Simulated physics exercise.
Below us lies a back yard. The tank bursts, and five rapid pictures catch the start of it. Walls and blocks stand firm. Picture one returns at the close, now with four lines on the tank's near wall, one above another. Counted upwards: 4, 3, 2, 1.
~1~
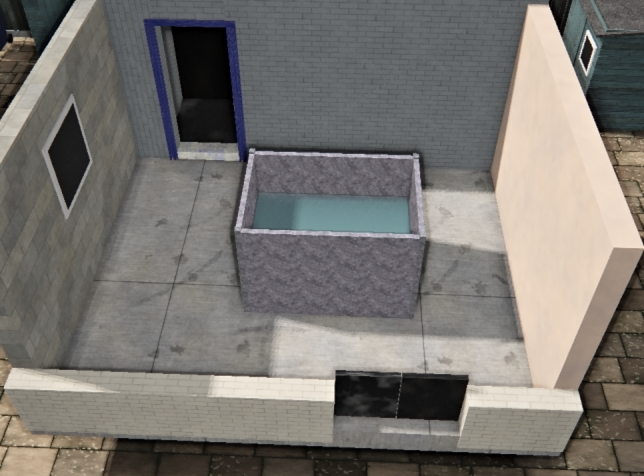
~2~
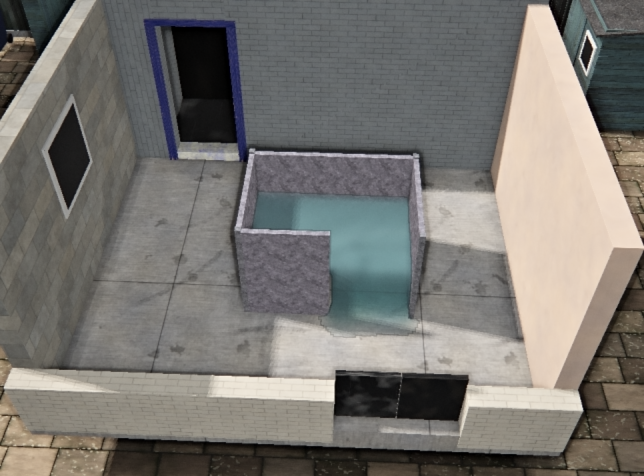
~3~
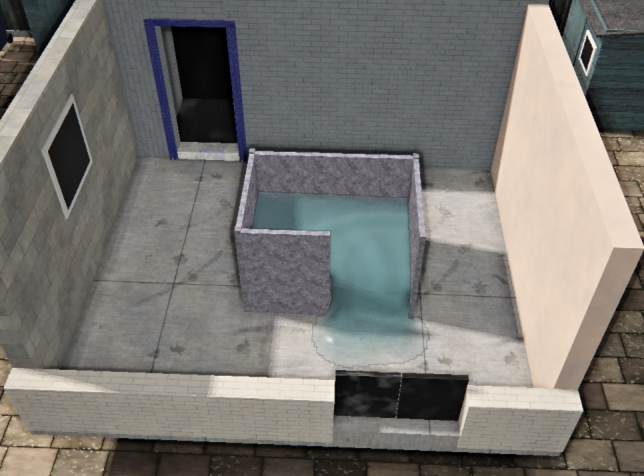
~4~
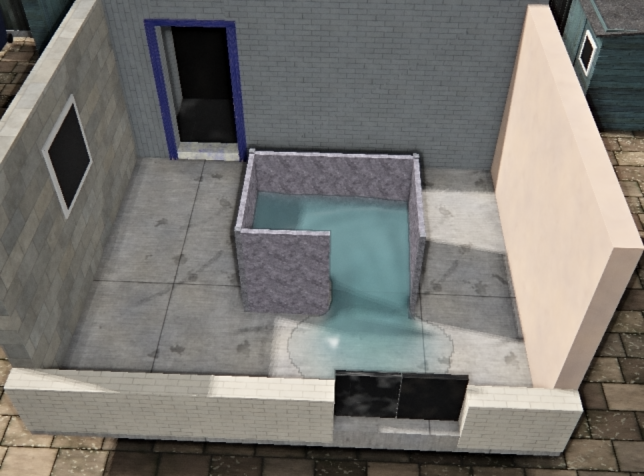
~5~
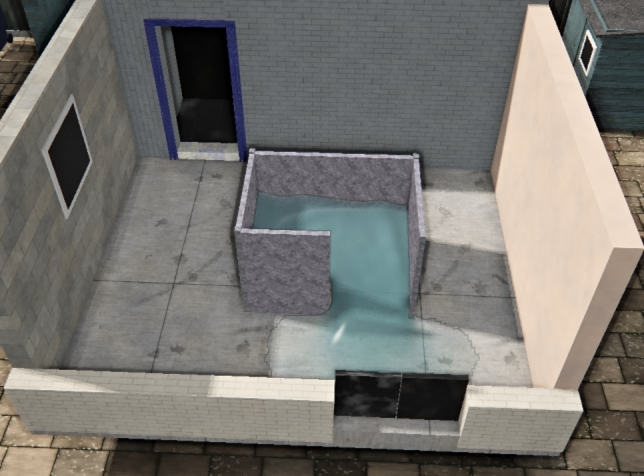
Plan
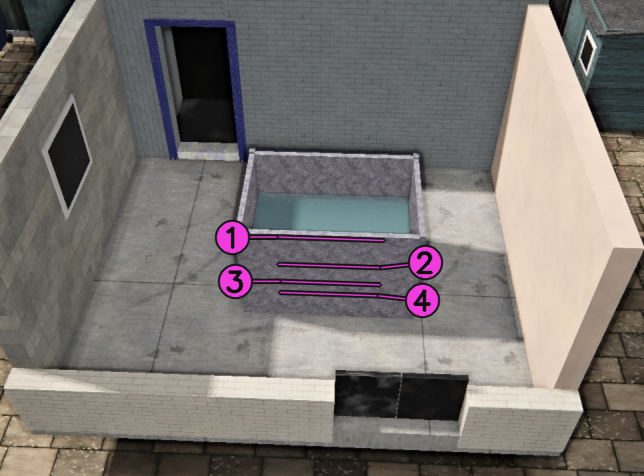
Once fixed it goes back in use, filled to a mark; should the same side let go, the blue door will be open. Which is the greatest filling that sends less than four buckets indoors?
I would pick mark 2.
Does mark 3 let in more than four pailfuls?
No, that is safe.
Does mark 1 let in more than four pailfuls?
Yes.
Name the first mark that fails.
1.
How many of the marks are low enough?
Three of the four.
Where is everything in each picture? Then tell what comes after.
In the first picture, water in the tank at rest, its middle at (331, 229); foot of the blue doorway at (209, 160); shut gate at (401, 380).
In the second picture, 1 % of the ground under water, visible out to (411, 325).
In the third picture, 4 % of the ground under water, visible out to (412, 345).
In the fourth picture, 9 % of the ground under water, visible out to (438, 342).
In the fifth picture, 13 % of the ground under water, visible out to (465, 349).
In magenta, 1 at (330, 238); 2 at (329, 266); 3 at (329, 283); 4 at (329, 294); from the bottom up 4, 3, 2, 1.
Choosing 1, about 10 bucketfuls get in.
Choosing 2, a bucket or two gets in.
Choosing 3, nothing gets over.
Choosing 4, nothing gets over.
